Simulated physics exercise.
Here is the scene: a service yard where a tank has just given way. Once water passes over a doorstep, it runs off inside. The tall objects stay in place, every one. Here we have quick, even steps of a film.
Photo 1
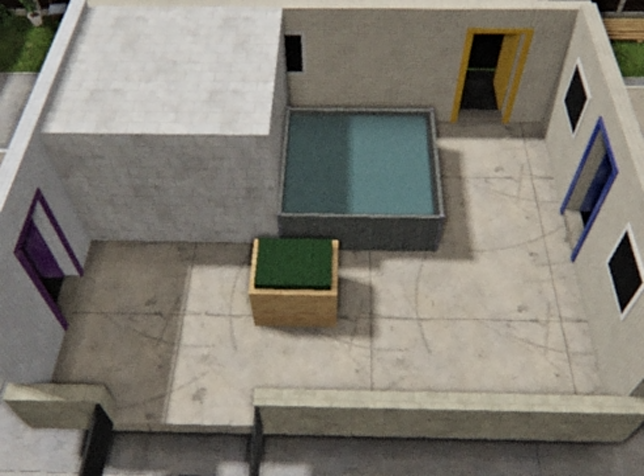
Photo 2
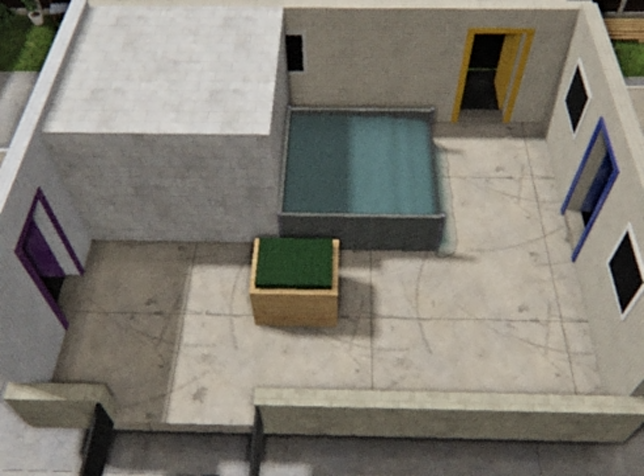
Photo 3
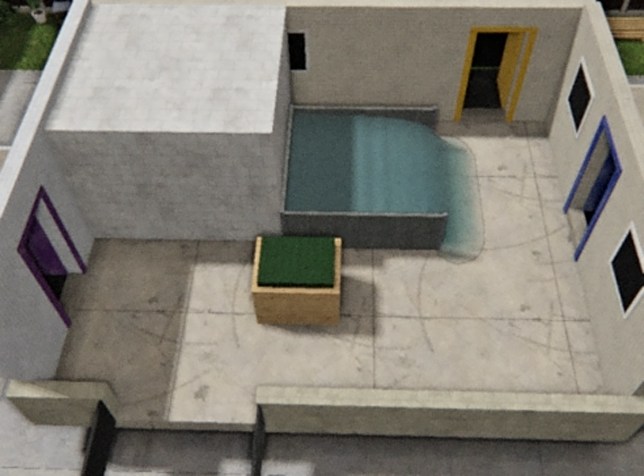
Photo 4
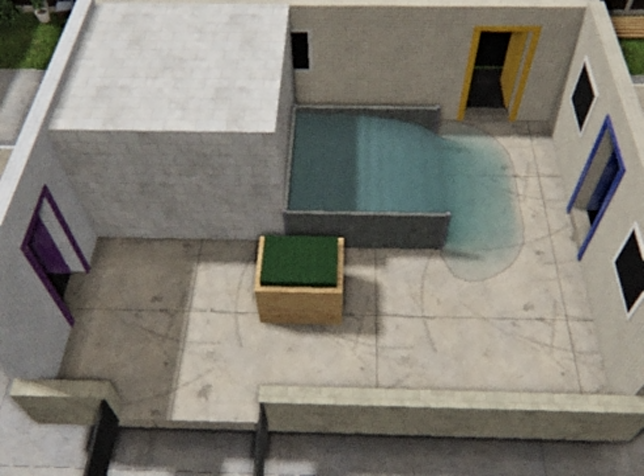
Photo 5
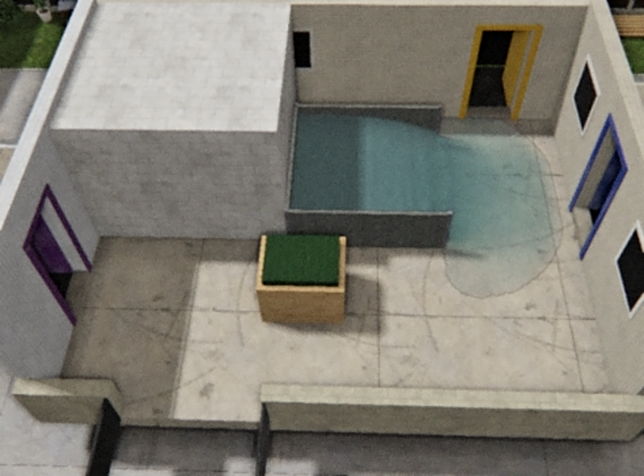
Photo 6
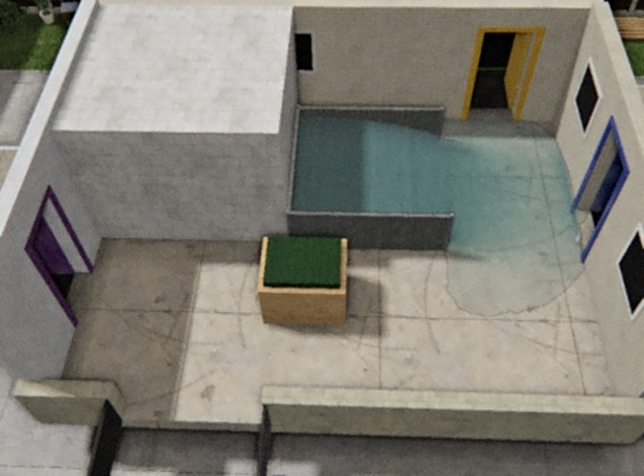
The clip opens on a walled yard with purple, yellow and blue doorways, a green-topped planter and an open tank full of still water. The tank's right side gives way, and water pours out across the pale floor, fanning rightward and toward the viewer until it reaches beside the blue doorway.
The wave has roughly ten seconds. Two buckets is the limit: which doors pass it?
Blue door: Exceeds it. Purple door: Exceeds it. Yellow door: Exceeds it.
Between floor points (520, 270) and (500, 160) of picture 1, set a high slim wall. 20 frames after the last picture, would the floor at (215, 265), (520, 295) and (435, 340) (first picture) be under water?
Untouched; submerged; submerged.
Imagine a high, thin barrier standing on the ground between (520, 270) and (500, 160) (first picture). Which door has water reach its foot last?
The purple door.
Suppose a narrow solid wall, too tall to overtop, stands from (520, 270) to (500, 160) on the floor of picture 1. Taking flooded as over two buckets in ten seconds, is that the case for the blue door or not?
Blue: Falls short.
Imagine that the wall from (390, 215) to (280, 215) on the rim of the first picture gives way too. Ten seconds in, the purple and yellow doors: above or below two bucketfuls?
Looking at each: The purple door admits more, while the yellow door admits more.
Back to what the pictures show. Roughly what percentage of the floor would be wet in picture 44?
90 %, roughly.
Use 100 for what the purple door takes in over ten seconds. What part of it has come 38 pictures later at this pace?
About 5 per cent.
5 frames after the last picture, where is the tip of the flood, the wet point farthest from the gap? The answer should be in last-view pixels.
Estimated pixel: (599, 372).
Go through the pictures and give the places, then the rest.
In the first picture, the open tank at (360, 162) is whole and still.
In the second picture, the front is at (440, 254), out from the gap at (432, 182).
In the third picture, water pours out at (434, 184) and has run to (461, 259).
In the fourth picture, the front is at (497, 268), out from the gap at (436, 184).
In the fifth picture, the front is at (520, 283), out from the gap at (438, 184).
In the sixth picture, the front is at (583, 262), out from the gap at (440, 187).
A moment on, water covers 30 % of the floor; the blue door far over two buckets in, the purple door not reached, the yellow door under two buckets in.
Next, water covers 35 % of the floor; the blue door far over two buckets in, the purple door not reached, the yellow door over two buckets in.
Then, water covers 55 % of the floor; the blue door far over two buckets in, the purple door not reached, the yellow door far over two buckets in.
Later, water covers 90 % of the floor; the blue door far over two buckets in, the purple door under two buckets in, the yellow door far over two buckets in.
In the end, water covers 100 % of the floor; the blue door far over two buckets in, the purple door over two buckets in, the yellow door far over two buckets in.
